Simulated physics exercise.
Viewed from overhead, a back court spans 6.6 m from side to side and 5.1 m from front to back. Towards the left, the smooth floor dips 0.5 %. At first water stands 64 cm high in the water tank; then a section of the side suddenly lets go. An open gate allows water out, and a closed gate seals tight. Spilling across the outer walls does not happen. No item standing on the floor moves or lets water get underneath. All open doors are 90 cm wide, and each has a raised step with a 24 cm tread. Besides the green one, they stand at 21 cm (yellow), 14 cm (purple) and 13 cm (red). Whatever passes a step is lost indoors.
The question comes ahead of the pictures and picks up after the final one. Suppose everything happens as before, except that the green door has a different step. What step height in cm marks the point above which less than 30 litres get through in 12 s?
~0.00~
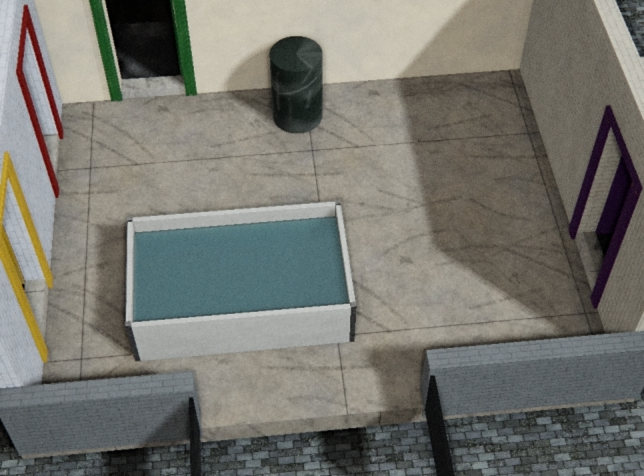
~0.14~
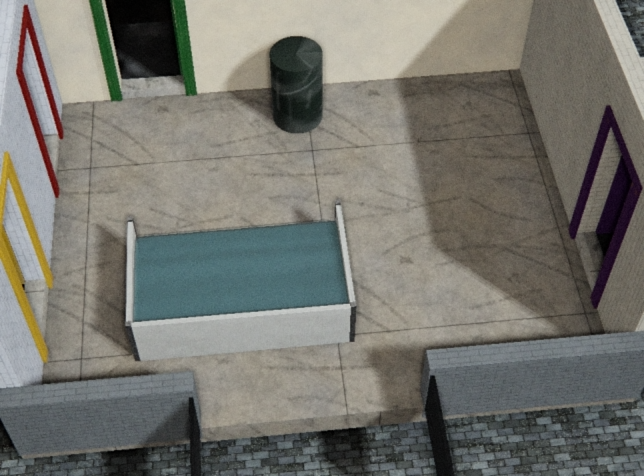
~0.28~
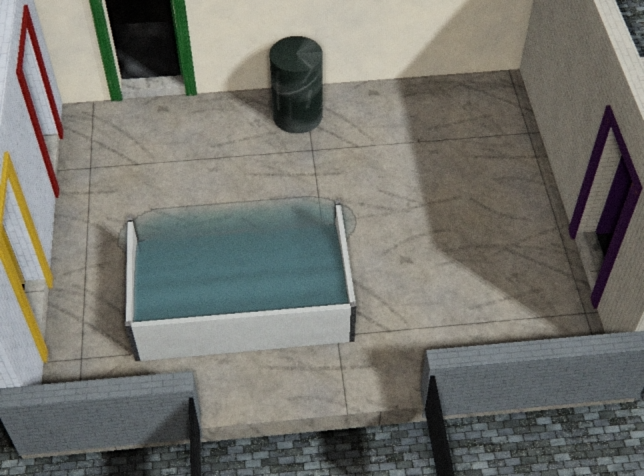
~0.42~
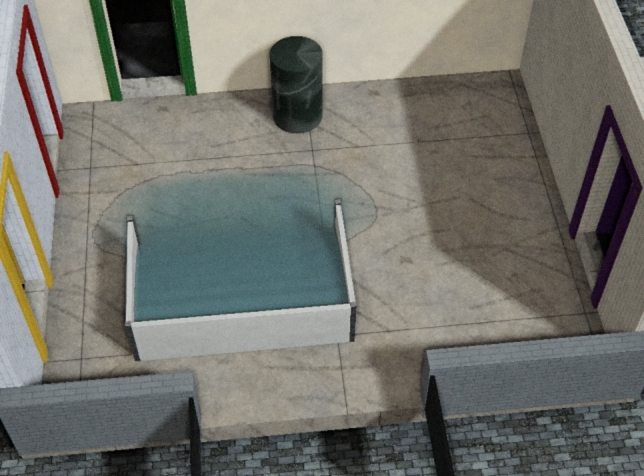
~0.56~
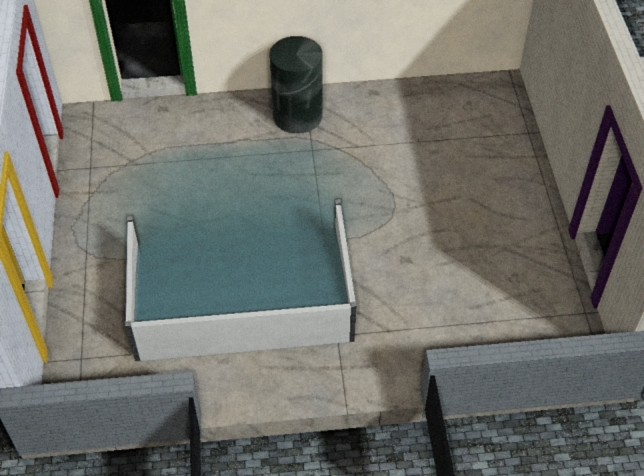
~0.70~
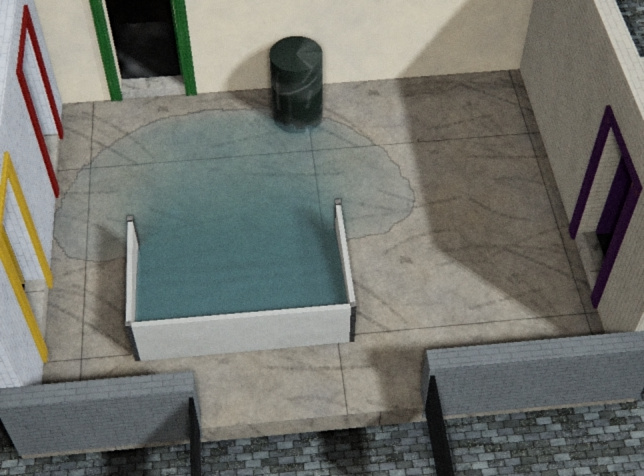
The point is around 24 cm.
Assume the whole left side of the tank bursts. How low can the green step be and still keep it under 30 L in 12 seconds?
Then 13.0 cm.
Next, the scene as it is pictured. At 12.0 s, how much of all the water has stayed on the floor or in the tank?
About 82 in every hundred.
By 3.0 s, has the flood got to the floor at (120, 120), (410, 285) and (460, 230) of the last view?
In order: Soaked, untouched, untouched.
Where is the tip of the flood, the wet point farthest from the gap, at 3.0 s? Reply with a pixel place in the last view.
Front tip: Approx. (513, 71) px.
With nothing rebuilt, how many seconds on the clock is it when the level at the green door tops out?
About 1.6 seconds.
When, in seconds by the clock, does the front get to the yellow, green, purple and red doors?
Reading them off: Yellow 3.6 s, then green 0.8 s, then purple 3.6 s, then red 0.9 s.
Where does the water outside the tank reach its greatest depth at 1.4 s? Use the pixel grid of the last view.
Around (241, 92).
After 1.4 s water covers 45 % of the floor, deepest (44 cm) near (241, 92); 31 cm at the green door, 20 litres in over its 15 cm step.
After 3.0 s water covers 50 % of the floor, deepest (32 cm) near (63, 106); 23 cm at the green door, 112 litres in over its 15 cm step.
After 12.0 s water covers 100 % of the floor, deepest (8 cm) near (545, 173); 4 cm at the green door, 132 litres in over its 15 cm step.
At the green door as built, the water arrived by 0.9 s and peaked near 32 cm at 1.6 s.
With a step of 19 cm, 76 litres would have come in within the 12 s; with 26 cm, 19 litres. So under 30 litres takes about 24 cm.
